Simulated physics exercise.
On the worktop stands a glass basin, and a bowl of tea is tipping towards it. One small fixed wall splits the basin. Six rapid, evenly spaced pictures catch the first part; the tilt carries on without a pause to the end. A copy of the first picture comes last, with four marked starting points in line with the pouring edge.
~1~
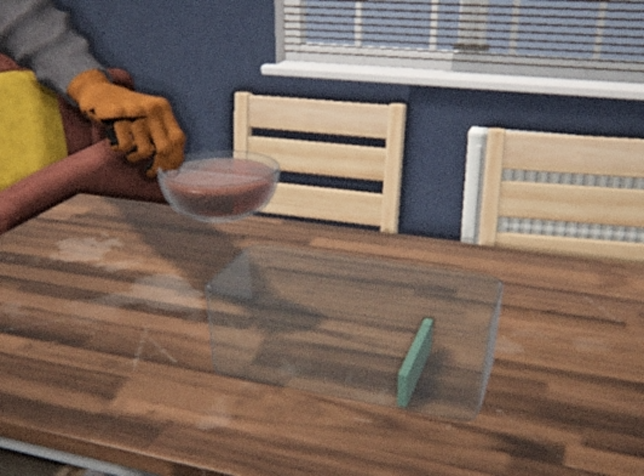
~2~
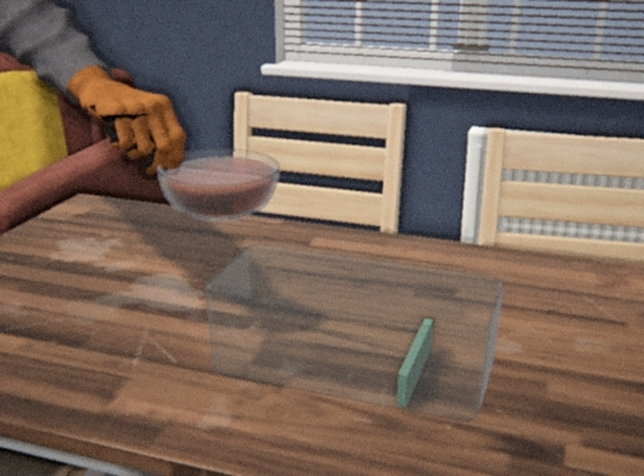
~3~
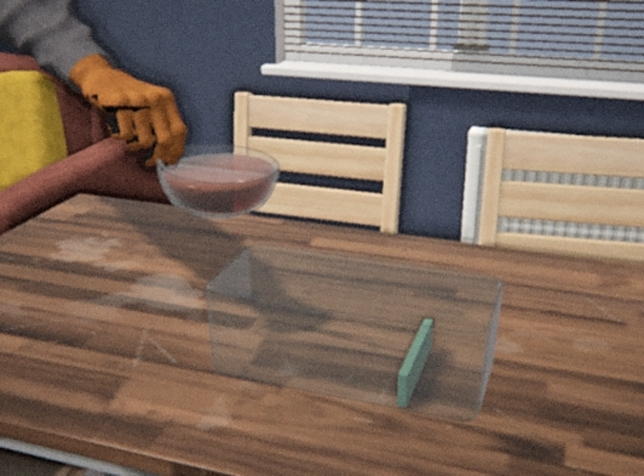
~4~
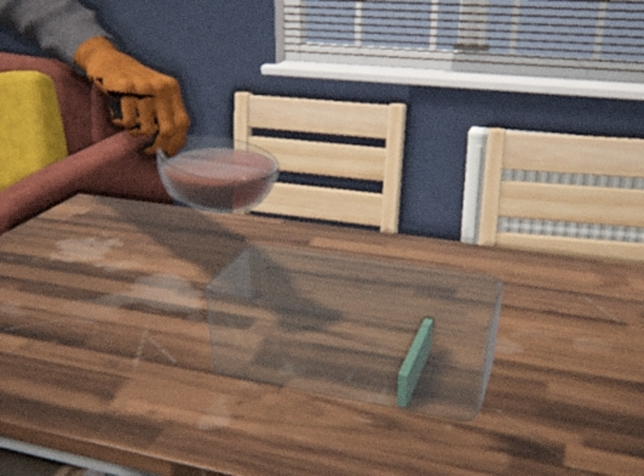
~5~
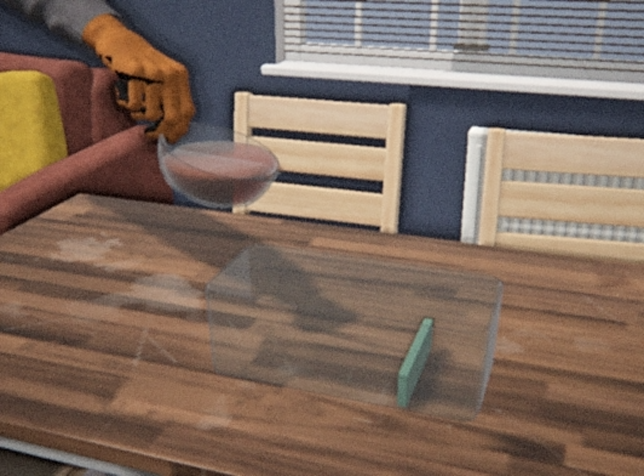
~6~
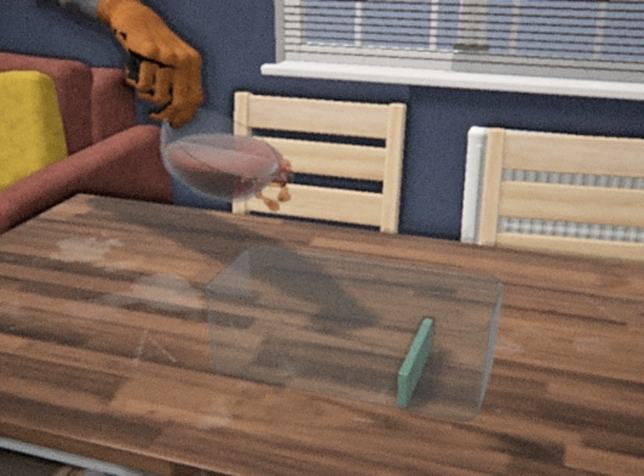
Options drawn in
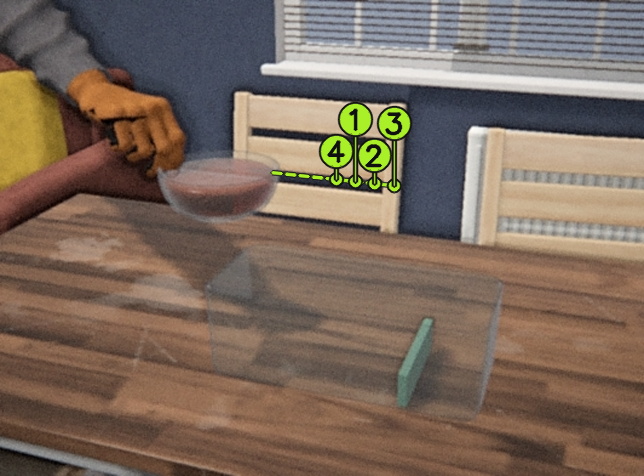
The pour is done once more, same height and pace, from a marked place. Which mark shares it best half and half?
4.
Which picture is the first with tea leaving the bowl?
In picture 5.
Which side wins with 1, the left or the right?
More ends on the right.
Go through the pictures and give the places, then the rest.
Upright, lip at (273, 172); basin from (215, 368) to (479, 419); top of the wall at (417, 345); nothing has left yet, in the first picture.
Upright, lip at (273, 172); nothing has left yet, in the second picture.
Tipped about 5°, lip at (273, 172); nothing has left yet, in the third picture.
Tipped about 10°, lip at (273, 172); nothing has left yet, in the fourth picture.
Tipped about 18°, lip at (273, 172); tea is over the lip, down to (273, 172), in the fifth picture.
Tipped about 27°, lip at (273, 172); tea is over the lip, down to (277, 203), in the sixth picture.
On the marked copy, 1 at (355, 181); 2 at (374, 183); 3 at (394, 185); 4 at (336, 179).
With 1, about 23 % ends left of the wall and 77 % right of it.
With 2, about 26 % ends left of the wall and 73 % right of it.
With 3, about 28 % ends left of the wall and 71 % right of it.
With 4, about 45 % ends left of the wall and 53 % right of it.
